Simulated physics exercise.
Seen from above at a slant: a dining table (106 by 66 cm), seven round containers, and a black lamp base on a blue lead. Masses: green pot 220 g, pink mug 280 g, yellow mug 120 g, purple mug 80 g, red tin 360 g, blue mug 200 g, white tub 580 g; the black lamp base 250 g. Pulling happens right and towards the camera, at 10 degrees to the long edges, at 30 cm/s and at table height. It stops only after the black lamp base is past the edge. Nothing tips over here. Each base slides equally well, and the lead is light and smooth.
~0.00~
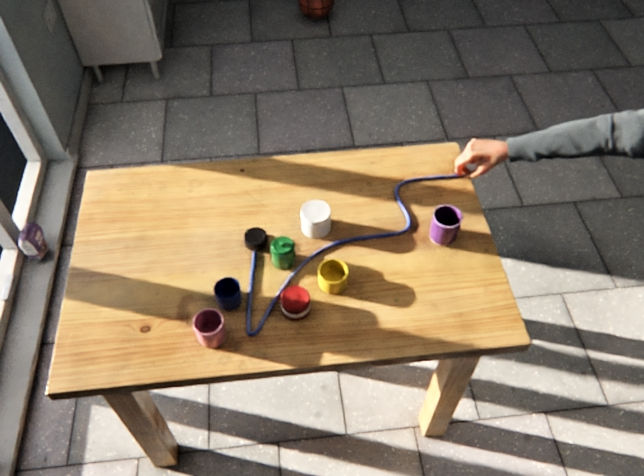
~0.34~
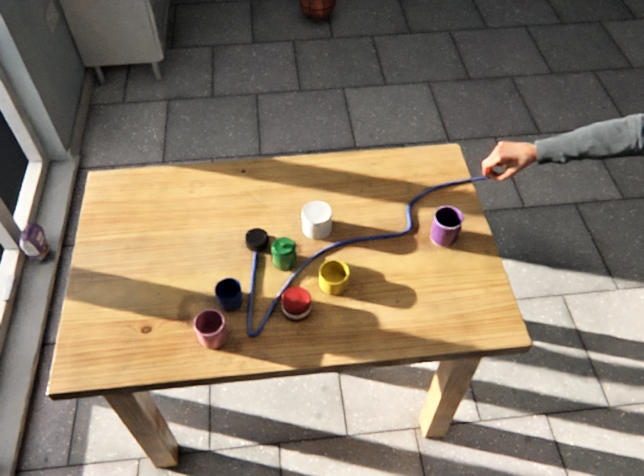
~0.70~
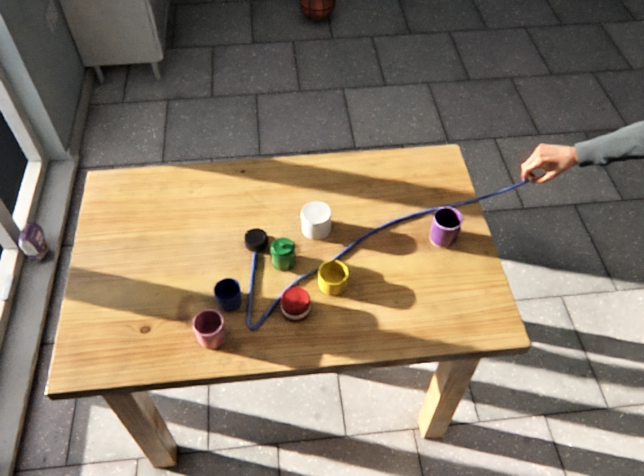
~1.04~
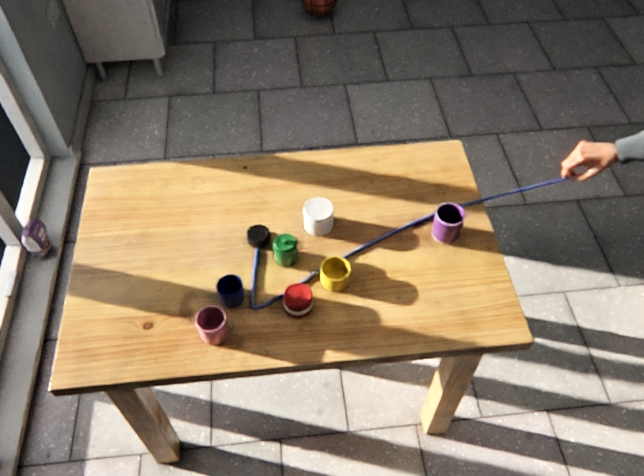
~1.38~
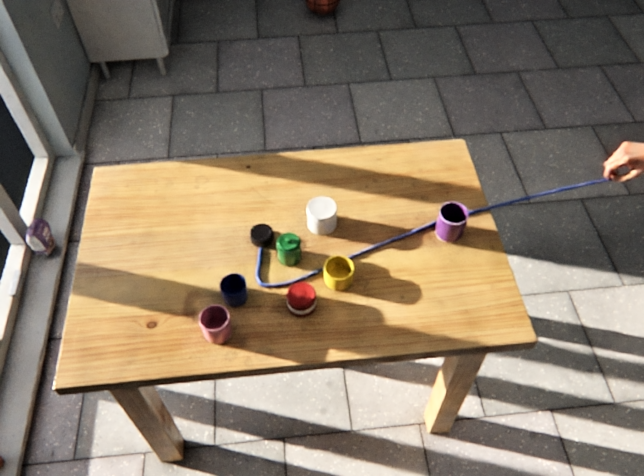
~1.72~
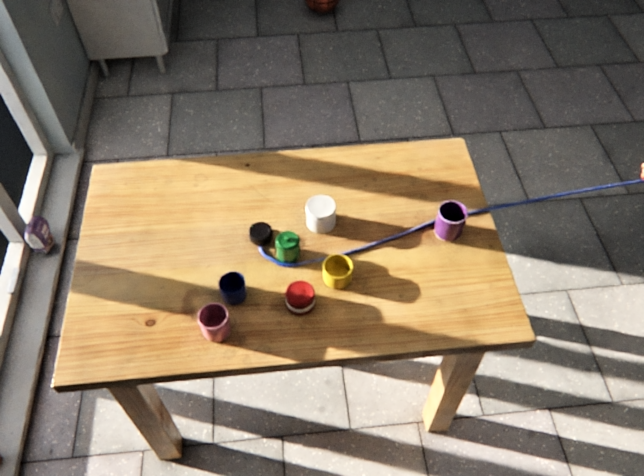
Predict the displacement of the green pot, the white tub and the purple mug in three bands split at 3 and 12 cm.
Result: Green pot slides into the middle band, white tub stays about where it is, purple mug creeps a fair way.
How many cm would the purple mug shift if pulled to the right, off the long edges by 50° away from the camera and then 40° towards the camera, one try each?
About 0 cm, then about 20 cm.
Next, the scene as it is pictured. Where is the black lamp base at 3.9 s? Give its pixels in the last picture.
It should be close to (475, 216) in the last picture.
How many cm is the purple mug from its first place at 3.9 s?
I'd say close to 6 centimetres.
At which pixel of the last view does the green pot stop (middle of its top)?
Near (299, 213).
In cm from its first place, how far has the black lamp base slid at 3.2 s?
Shift at that time: About 36 cm.
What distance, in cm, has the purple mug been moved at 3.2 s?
It has moved roughly 3 cm by then.
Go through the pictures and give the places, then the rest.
Shows, lamp base (255, 236); green pot (282, 243); white tub (316, 211); purple mug (448, 216); lead through (397, 196) (356, 239) (280, 293) (250, 301); 0 cm pulled, in the first frame.
Shows, lead through (409, 228) (281, 293); 7 cm pulled, in the second frame.
Shows, lead through (418, 214) (291, 285); 18 cm pulled, in the third frame.
Shows, lead through (456, 208) (324, 268); 28 cm pulled, in the fourth frame.
Shows, lead through (497, 206) (359, 253); 38 cm pulled, in the fifth frame.
Shows, lamp base (260, 231); green pot (287, 237); white tub (321, 206); purple mug (453, 212); lead through (571, 193) (481, 211) (392, 238) (306, 262); 49 cm pulled, in the sixth frame.
At 2.5 s, the black lamp base has slid 19 cm. Moved, green pot 8 cm.
At 3.2 s, the black lamp base has slid 36 cm. Moved, green pot 8 cm, purple mug 3 cm.
At 3.9 s, the black lamp base has slid 55 cm. Moved, green pot 8 cm, purple mug 6 cm.
At 4.4 s, the black lamp base is off the top. Moved, green pot 8 cm at (299, 213), purple mug 6 cm at (473, 225), white tub 1 cm at (323, 205).
